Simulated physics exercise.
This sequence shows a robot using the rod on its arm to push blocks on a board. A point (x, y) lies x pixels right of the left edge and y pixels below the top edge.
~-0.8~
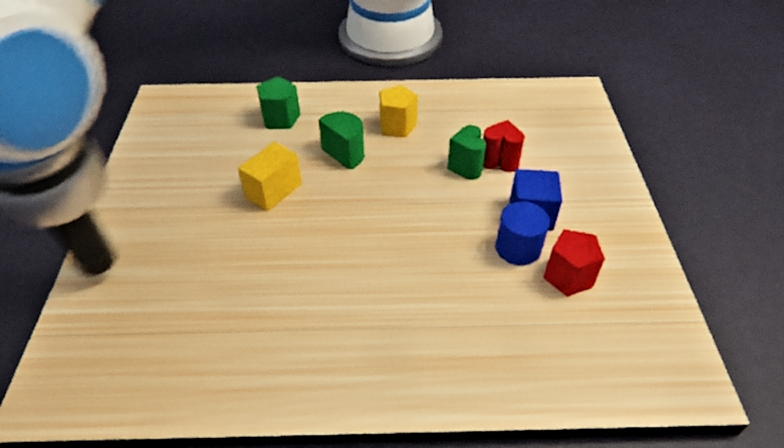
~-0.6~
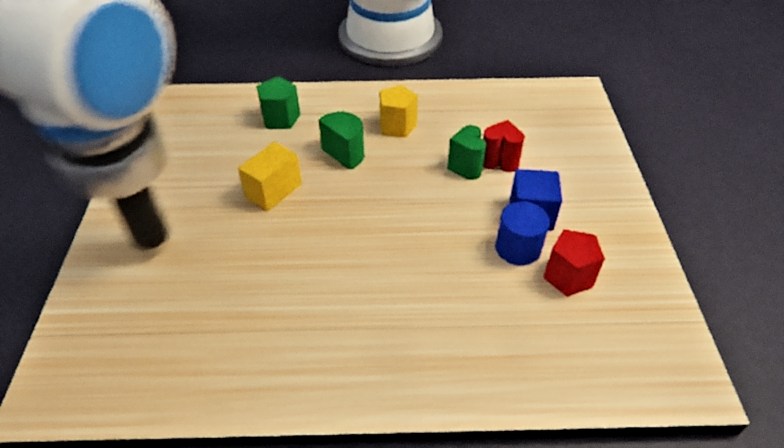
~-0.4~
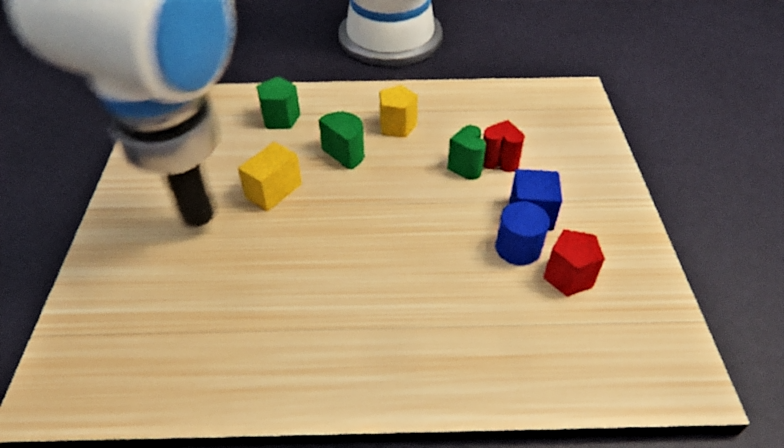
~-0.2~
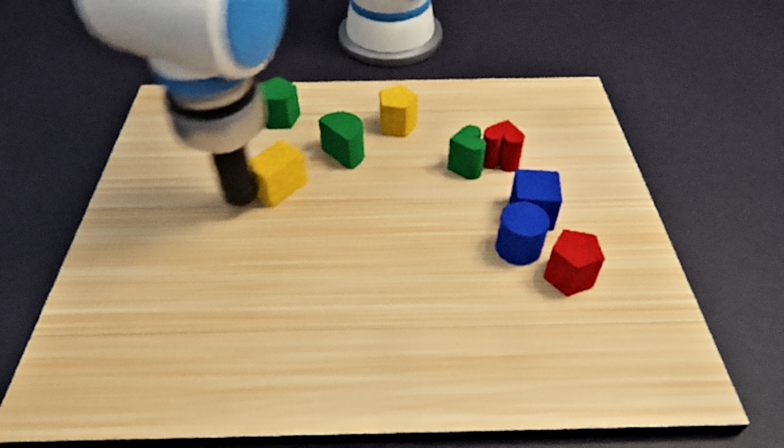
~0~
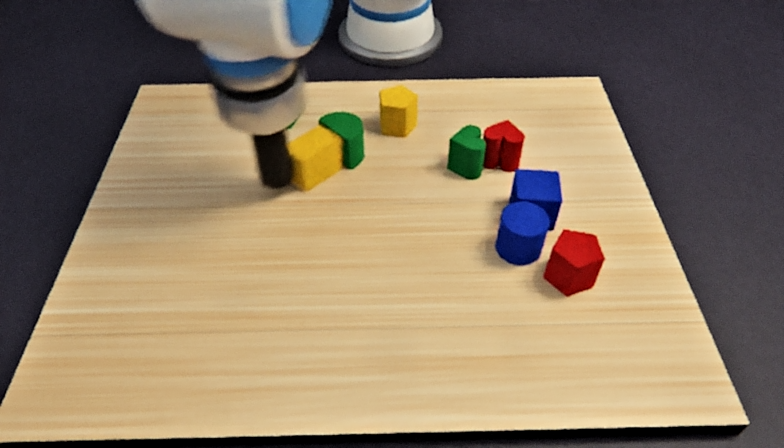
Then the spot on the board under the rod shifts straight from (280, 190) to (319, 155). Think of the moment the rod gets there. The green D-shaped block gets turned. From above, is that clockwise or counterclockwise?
It spins clockwise.
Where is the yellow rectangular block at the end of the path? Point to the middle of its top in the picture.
The top centre is at (354, 116).
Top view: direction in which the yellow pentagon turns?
Watching from overhead, you'd notice the yellow pentagon rotating counter-clockwise.
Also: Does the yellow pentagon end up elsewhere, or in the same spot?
At the end of the path, the yellow pentagon has moved off its old spot.
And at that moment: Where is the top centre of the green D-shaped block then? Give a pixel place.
Final place: (391, 109).
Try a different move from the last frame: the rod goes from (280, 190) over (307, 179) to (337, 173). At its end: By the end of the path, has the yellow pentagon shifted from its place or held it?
It is no longer where it was.
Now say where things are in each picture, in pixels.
In the first frame, tip of the rod (97, 262), middles of tops, green pentagon (275, 88), yellow rectangular block (268, 160), green D-shaped block (343, 123), yellow pentagon (397, 96).
In the second frame, rod (151, 237), nothing pushed.
In the third frame, rod (198, 215), nothing pushed.
In the fourth frame, rod (240, 195), yellow rectangular block (274, 158).
In the fifth frame, rod (277, 178), green pentagon hidden, yellow rectangular block (311, 142), green D-shaped block (343, 123), yellow pentagon (397, 96).
The first path, step by step. Halfway along, rod (299, 160); yellow rectangular block (334, 128), turned 10° clockwise; green D-shaped block (366, 113).
At the end, rod (317, 143); green pentagon unmoved; yellow rectangular block (354, 116), turned 30° clockwise; green D-shaped block (391, 109), turned 30° clockwise; yellow pentagon (413, 91), turned 30° anticlockwise.
